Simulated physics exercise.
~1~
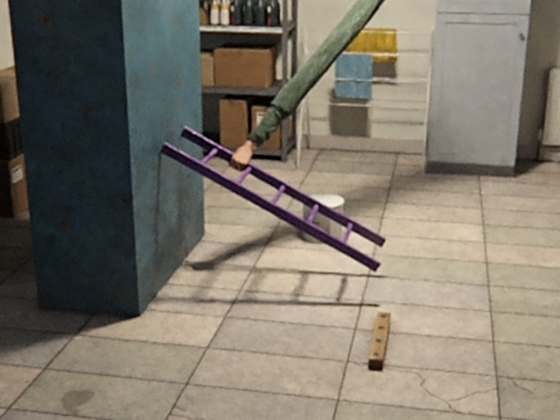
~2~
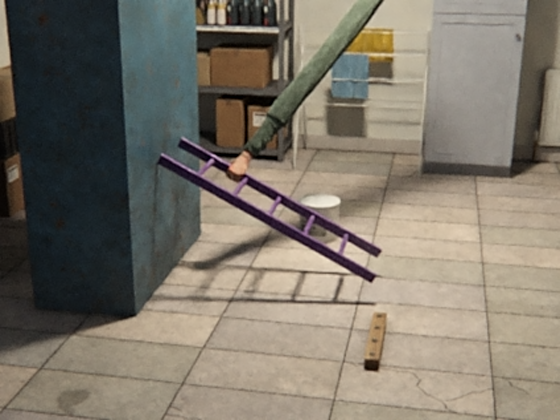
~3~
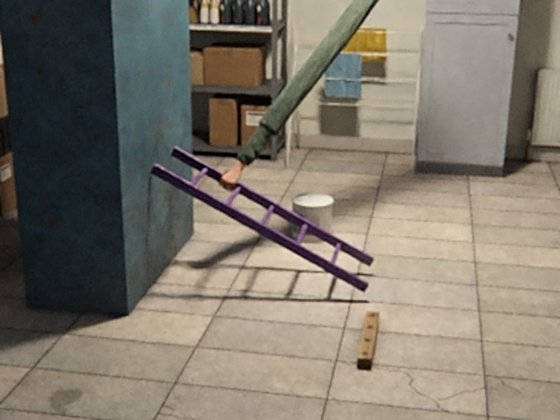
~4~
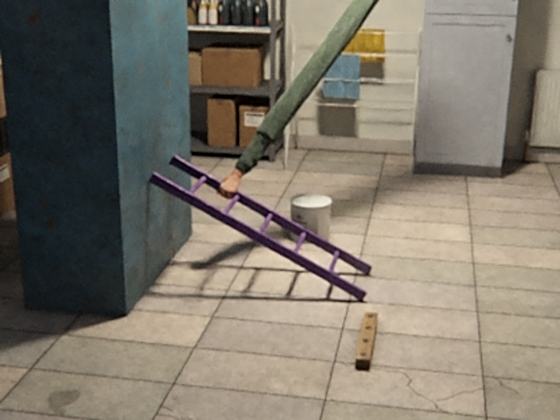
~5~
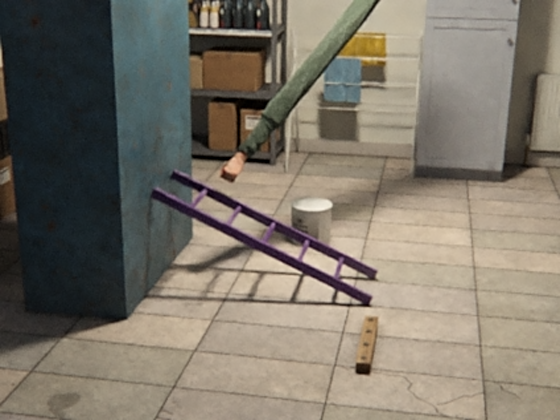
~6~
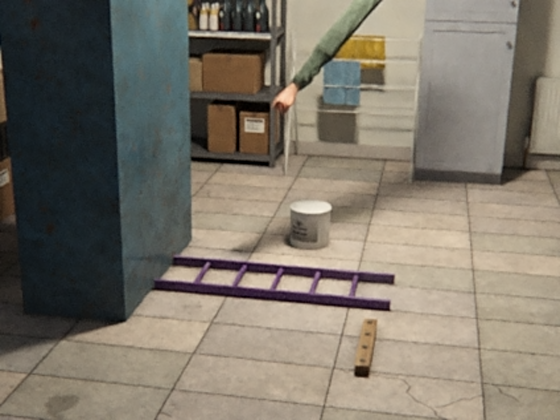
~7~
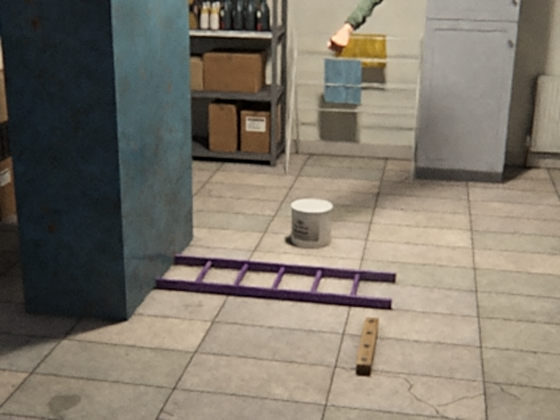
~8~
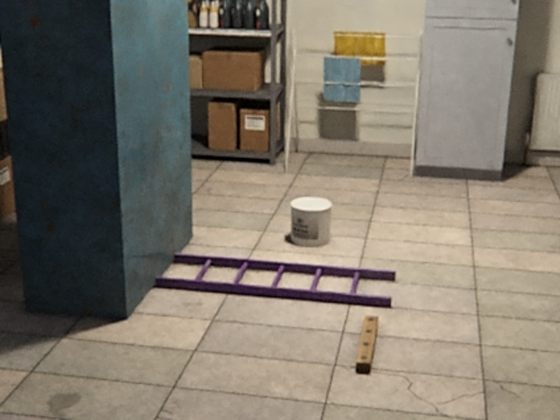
In a tiled utility room seen from slightly above by a gently swaying camera, a blue-green pillar stands at left, with shelves of boxes and bottles, a drying rack and a grey cabinet behind. A white pail sits mid-floor, and a wooden batten lies nearer the viewer. A green-sleeved arm lowers a tilted purple ladder, leaning its upper end toward the pillar until its feet reach the floor. The hand lets go and draws back. The ladder slips and drops flat beside the pillar, where it stays, while the pail and batten remain unmoved.
